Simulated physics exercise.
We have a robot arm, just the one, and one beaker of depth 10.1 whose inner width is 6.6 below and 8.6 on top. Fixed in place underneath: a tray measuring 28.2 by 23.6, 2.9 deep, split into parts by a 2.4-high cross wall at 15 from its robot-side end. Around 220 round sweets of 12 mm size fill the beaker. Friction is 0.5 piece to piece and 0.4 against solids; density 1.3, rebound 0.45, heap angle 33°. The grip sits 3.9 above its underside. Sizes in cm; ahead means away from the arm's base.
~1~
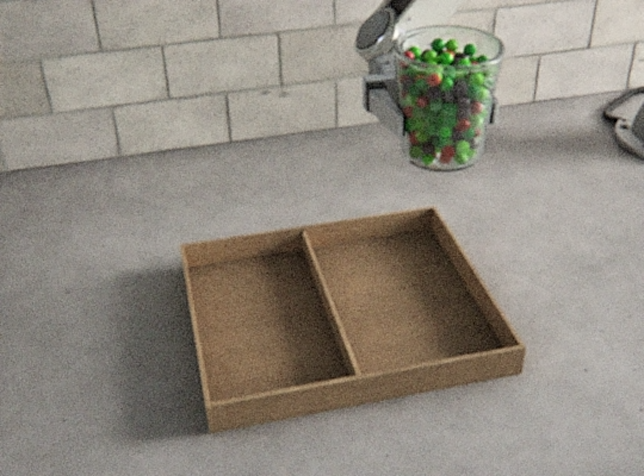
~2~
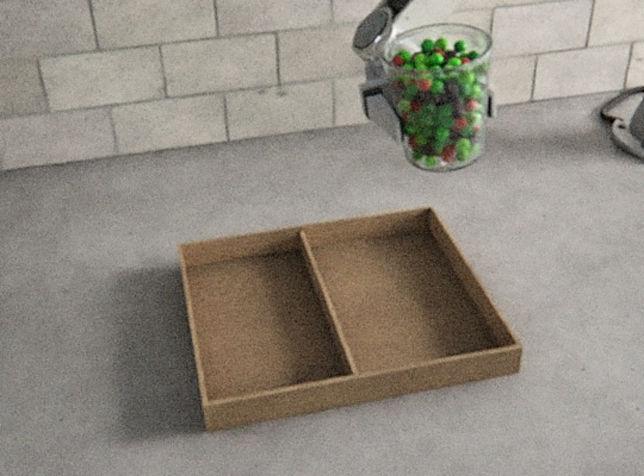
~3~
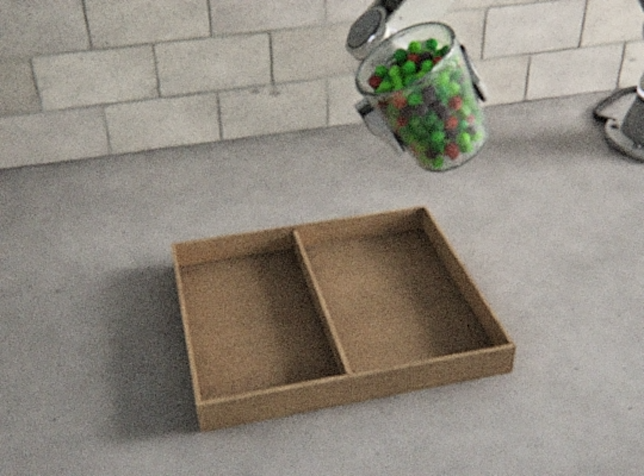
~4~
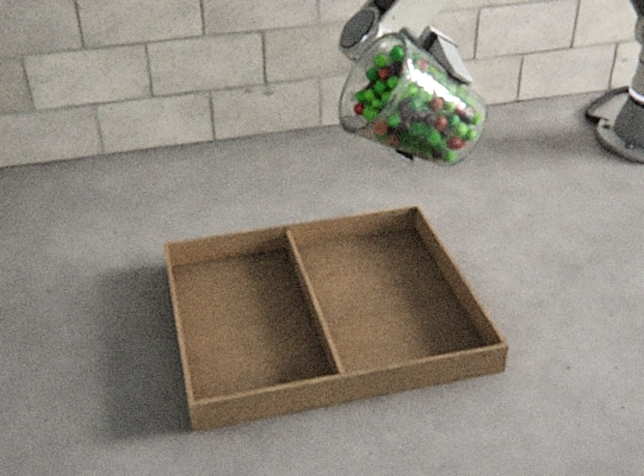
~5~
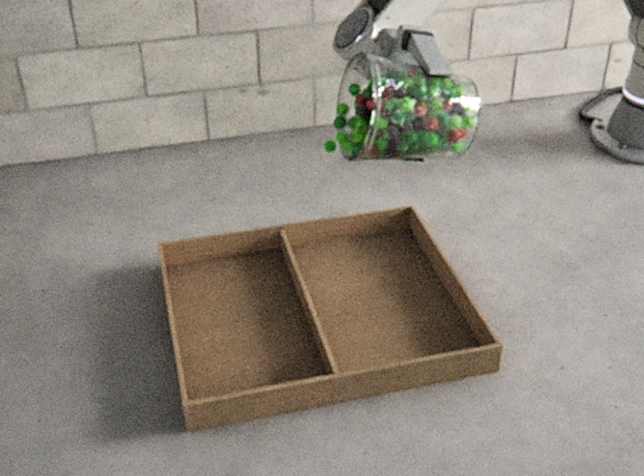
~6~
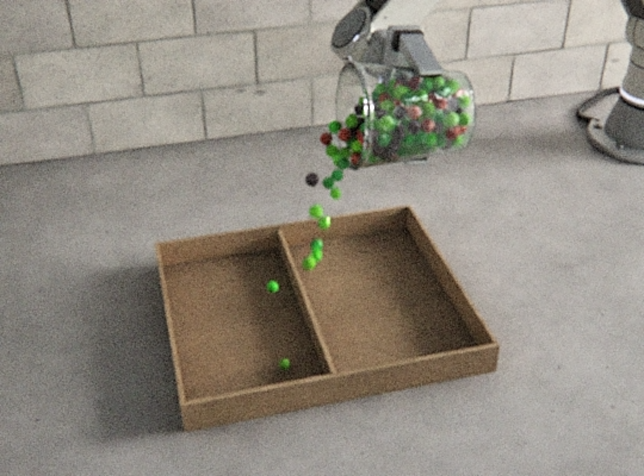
We see a robot arm holding a clear beaker of green, red and dark round sweets above a divided brown tray, tilting it leftward until it lies nearly sideways, as several mostly green sweets drop toward the tray.
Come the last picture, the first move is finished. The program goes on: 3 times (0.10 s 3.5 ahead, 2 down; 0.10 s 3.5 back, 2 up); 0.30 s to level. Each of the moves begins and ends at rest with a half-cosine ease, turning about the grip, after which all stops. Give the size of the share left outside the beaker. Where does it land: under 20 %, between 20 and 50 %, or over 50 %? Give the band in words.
It falls in the band over 50 %.
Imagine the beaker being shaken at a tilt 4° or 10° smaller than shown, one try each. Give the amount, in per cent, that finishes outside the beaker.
I'd expect close to 65 and then 55 per cent.
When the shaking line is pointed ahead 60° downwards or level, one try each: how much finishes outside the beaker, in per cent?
55 and 95 %.
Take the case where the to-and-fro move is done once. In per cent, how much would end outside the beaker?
About 55 %.
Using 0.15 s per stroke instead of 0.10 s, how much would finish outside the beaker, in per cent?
It would come to roughly 75 %.
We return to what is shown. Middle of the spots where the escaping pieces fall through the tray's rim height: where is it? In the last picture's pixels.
Their middle lies around (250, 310).
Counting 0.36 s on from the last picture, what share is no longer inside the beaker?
Roughly 50 percent up to then.
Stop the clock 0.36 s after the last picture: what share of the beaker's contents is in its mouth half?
That share comes to roughly 75 percent.
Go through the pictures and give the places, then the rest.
The first frame shows the beaker middle at (445, 103), level; upper third of the load around (447, 73), from x 405 to 490, top at y 45; 222 in the beaker.
The second frame shows the beaker middle at (441, 103), tilted 8° forward; upper third of the load around (439, 74), from x 400 to 480, top at y 45.
The third frame shows the beaker middle at (430, 104), tilted 29° forward; upper third of the load around (426, 77), from x 375 to 475, top at y 45.
The fourth frame shows the beaker middle at (418, 108), tilted 56° forward; upper third of the load around (409, 85), from x 360 to 475, top at y 55.
The fifth frame shows the beaker middle at (410, 112), tilted 77° forward; upper third of the load around (408, 95), from x 330 to 465, top at y 75.
The sixth frame shows the beaker middle at (407, 114), tilted 85° forward; upper third of the load around (414, 98), from x 270 to 465, top at y 80; 211 in the beaker, 2 in the far-side part, 9 in flight or on a rim.
Then, 0.36 s on, tilted 85° forward, highest piece 21 above the table; 107 in the beaker, 84 in the far-side part, 11 in the robot-side part, 1 on the table or floor, 19 in flight or on a rim.
Then, 0.72 s on, tilted 56° forward, highest piece 23 above the table; 138 in the far-side part, 52 in the beaker, 17 in the robot-side part, 3 on the table or floor, 12 in flight or on a rim.
Then, 1.10 s on, level, highest piece 22 above the table; 146 in the far-side part, 51 in the beaker, 22 in the robot-side part, 3 on the table or floor.
Then, 2.15 s on, level, highest piece 22 above the table; 146 in the far-side part, 51 in the beaker, 22 in the robot-side part, 3 on the table or floor.
In the end, 146 in the far-side part, 51 in the beaker, 22 in the robot-side part, 3 on the table or floor. That is 77 % outside the beaker.
